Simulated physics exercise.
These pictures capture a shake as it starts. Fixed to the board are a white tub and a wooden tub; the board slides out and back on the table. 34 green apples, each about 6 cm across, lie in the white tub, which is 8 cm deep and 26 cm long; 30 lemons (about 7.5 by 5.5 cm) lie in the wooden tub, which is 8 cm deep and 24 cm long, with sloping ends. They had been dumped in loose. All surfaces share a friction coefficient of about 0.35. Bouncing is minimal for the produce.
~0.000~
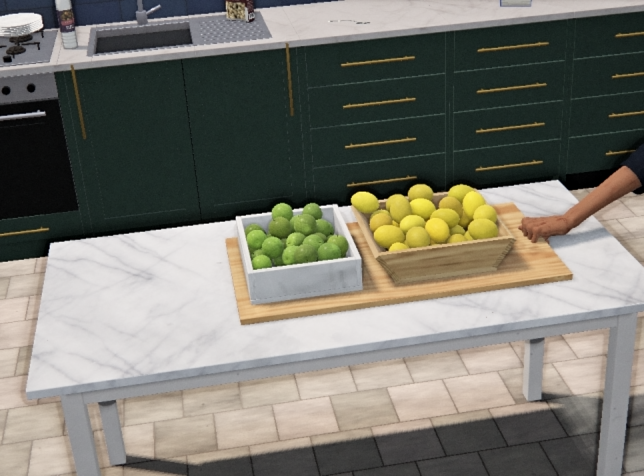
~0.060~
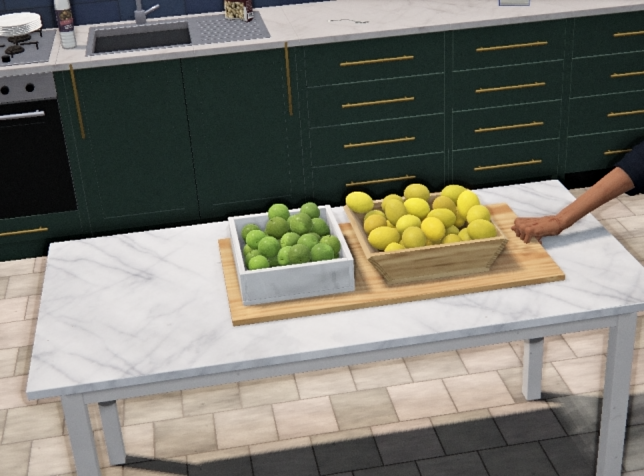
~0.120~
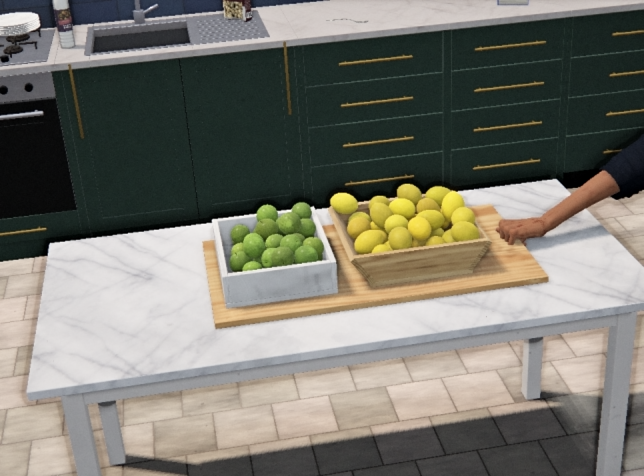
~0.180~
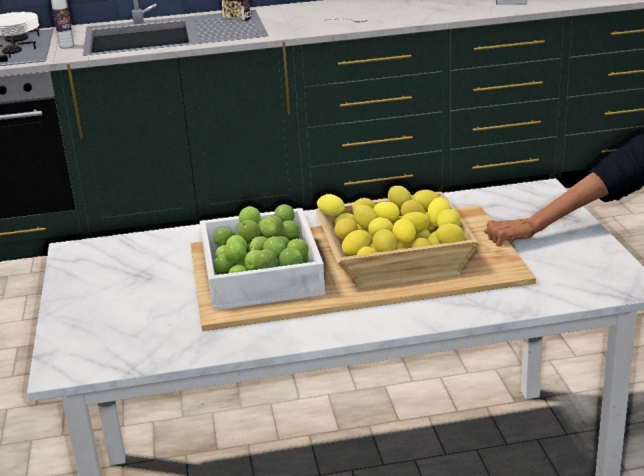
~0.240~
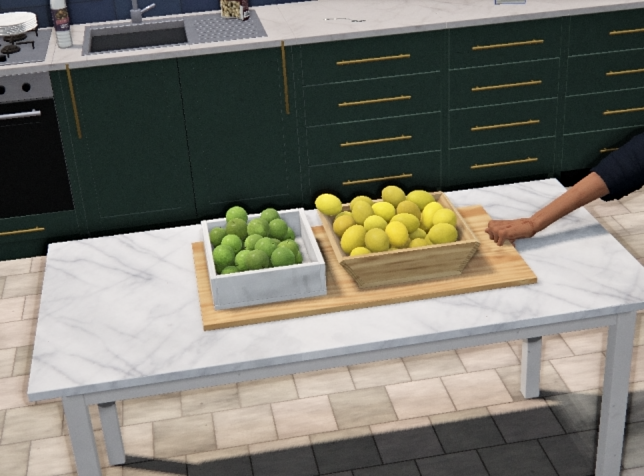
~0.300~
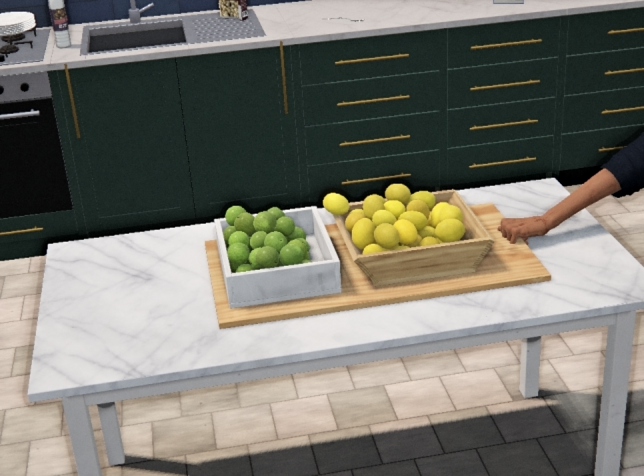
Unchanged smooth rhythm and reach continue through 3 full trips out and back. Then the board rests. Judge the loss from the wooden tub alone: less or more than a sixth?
The escaped fraction never hits a sixth.
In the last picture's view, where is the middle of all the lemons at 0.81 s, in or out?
Their middle is at about (427, 224).
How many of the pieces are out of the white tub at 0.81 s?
At that moment the white tub count out stands near 1.
After 0.53 s, the white tub has all 34 and the wooden tub has all 30.
After 0.81 s, the white tub is down by 1 of 34 and the wooden tub is down by 1 of 30.
After 1.21 s, the white tub is down by 2 of 34 and the wooden tub is down by 2 of 30.
When it is over (at 1.73 s), the white tub is down by 2 of 34 and the wooden tub is down by 2 of 30. Asked share, 2 of 30, 7 per cent.
